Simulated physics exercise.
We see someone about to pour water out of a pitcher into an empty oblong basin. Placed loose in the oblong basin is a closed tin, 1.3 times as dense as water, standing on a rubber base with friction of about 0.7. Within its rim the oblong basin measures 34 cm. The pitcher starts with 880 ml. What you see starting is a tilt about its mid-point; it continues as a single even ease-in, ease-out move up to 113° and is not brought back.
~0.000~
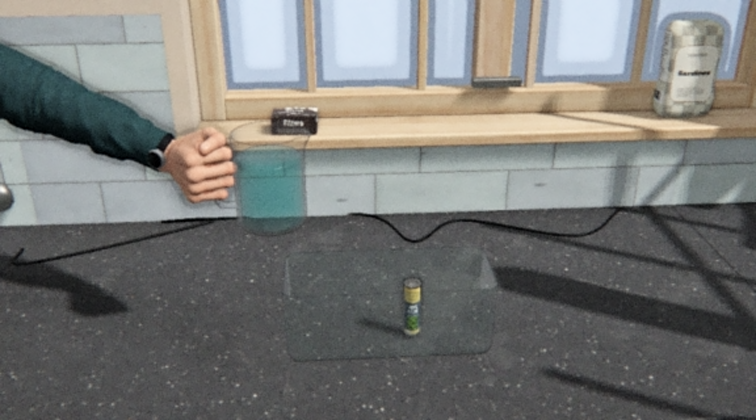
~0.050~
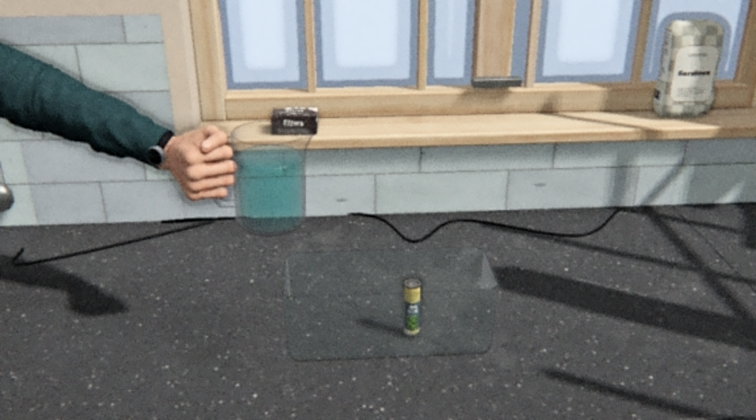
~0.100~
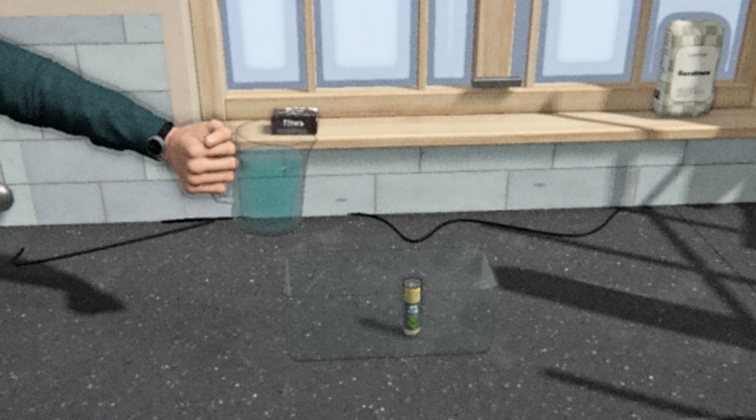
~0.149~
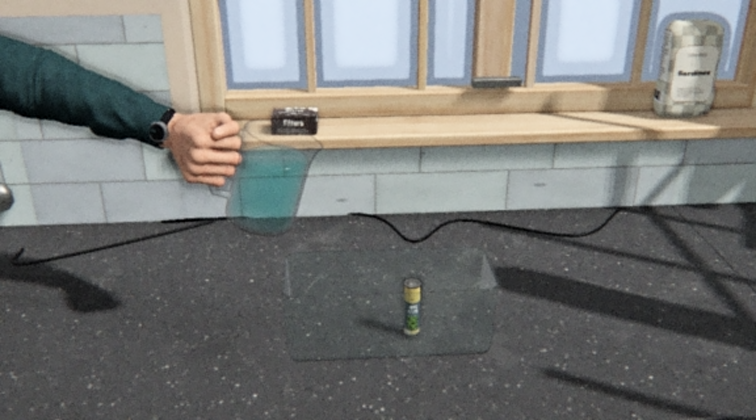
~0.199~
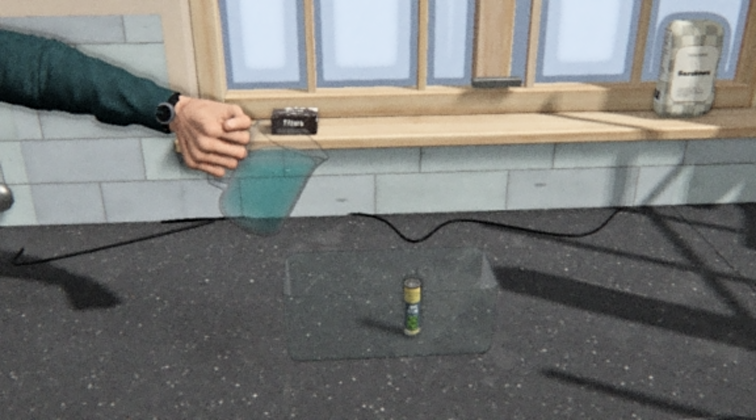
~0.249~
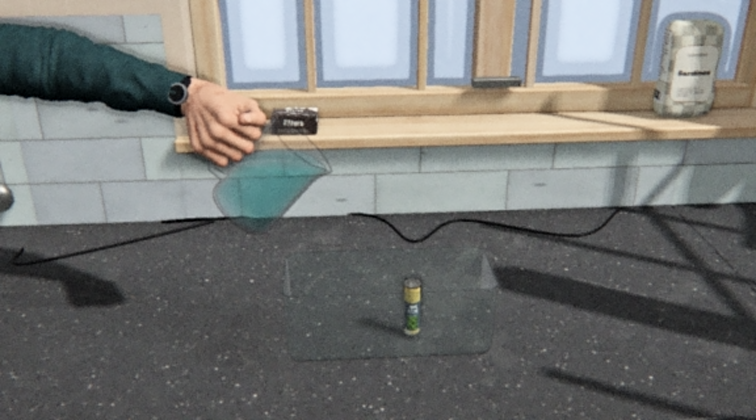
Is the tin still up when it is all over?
Yes, the tin stays standing.
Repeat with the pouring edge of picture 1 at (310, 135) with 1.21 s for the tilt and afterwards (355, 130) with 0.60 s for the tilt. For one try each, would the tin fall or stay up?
Run one: It does not tip. Run two: It tumbles.
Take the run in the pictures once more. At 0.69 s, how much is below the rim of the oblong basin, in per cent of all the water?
I reckon close to 64 per cent.
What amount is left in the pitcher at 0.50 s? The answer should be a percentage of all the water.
62 %.
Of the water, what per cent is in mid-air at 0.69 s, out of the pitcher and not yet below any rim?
Around 20 percent of it is airborne.
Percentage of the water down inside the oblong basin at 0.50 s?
The basin holds roughly 10 in a hundred parts at that moment.
After 0.50 s the tilt is 106° and 62 per cent is still to pour; the tin stands where it began.
After 0.69 s the tilt is 113° and 16 per cent is still to pour; the tin stands where it began.
After 0.89 s the tilt is 113° and 2 per cent is still to pour; the tin stands where it began.
After 1.10 s the tilt is 113° and 0 per cent is still to pour; the tin stands 1 cm from where it began.
In the end the tin stands 1 cm from where it began.
